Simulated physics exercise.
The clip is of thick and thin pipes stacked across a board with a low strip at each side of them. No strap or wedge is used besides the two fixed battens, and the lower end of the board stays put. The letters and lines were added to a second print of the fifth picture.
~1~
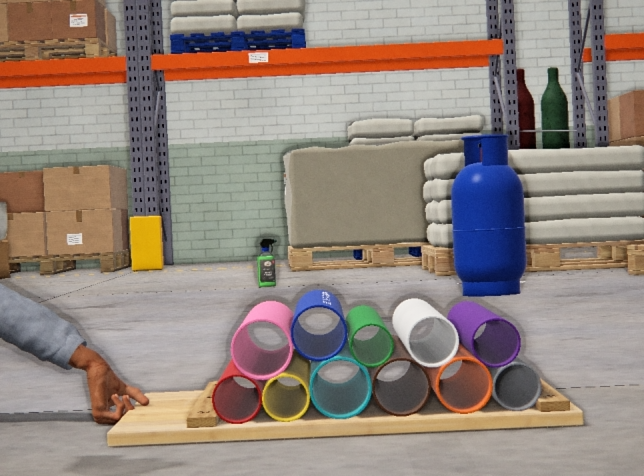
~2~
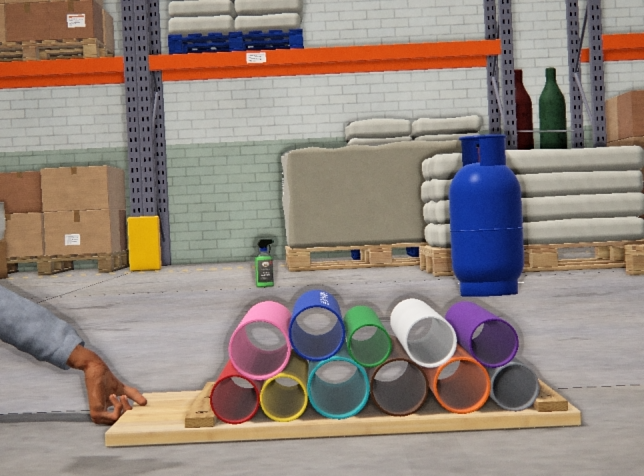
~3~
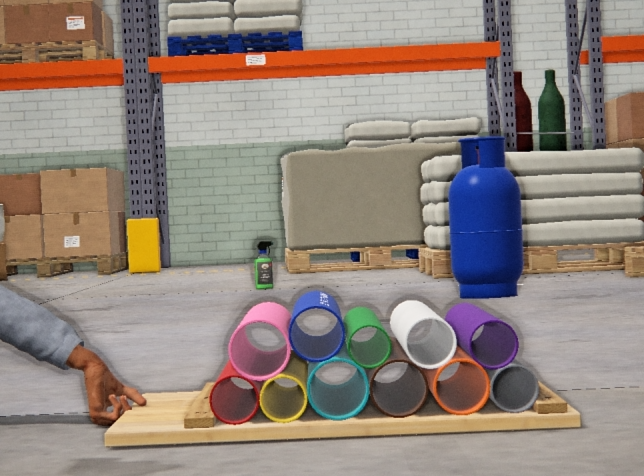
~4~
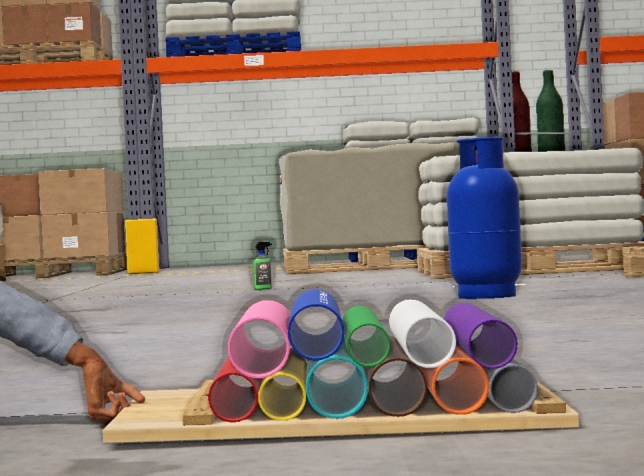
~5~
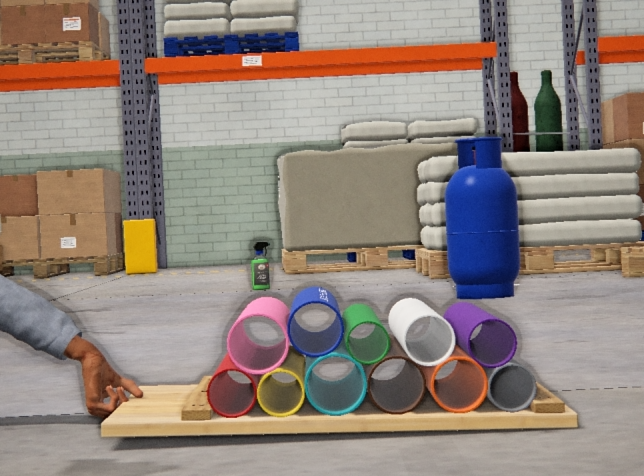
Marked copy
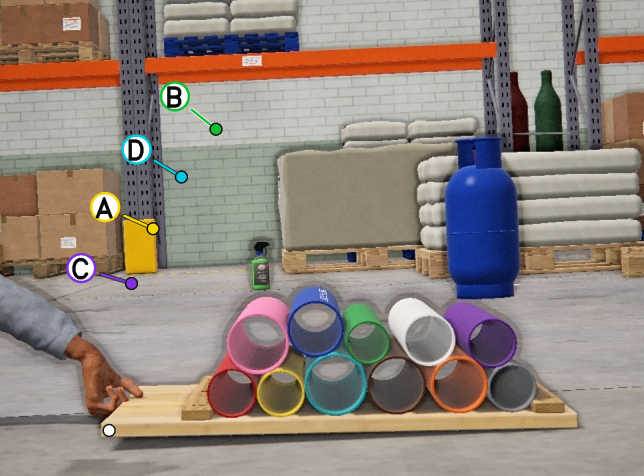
In a warehouse, a hand holds a board of stacked colourful pipes almost still.
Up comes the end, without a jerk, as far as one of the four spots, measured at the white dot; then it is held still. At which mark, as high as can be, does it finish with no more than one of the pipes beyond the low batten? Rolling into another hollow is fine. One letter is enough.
The highest mark that will do is C.
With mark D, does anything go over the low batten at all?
Yes.
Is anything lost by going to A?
At A: Yes.
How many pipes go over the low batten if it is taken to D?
The count is eleven.
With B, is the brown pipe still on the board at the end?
No, with B.
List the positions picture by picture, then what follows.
White pipe (433, 341); blue pipe (319, 333); purple pipe (496, 343), in the first frame.
Purple pipe (494, 343); green pipe (370, 346), in the second frame.
Board (340, 404); red pipe (235, 400); yellow pipe (284, 399); white pipe (430, 343), in the third frame.
Board (339, 402); red pipe (233, 397); yellow pipe (282, 397), in the fourth frame.
Board (337, 400); red pipe (232, 393); yellow pipe (281, 393), in the fifth frame.
On the marked copy, A at (153, 229); B at (216, 129); C at (132, 284); D at (181, 177); the white dot at (109, 431).
With C. Early on, board at 14°.
Further on, board at 20°.
At the end, board at 20°, none over the low batten.
As for the rest, A ten over the low batten; B eleven over the low batten; D eleven over the low batten.
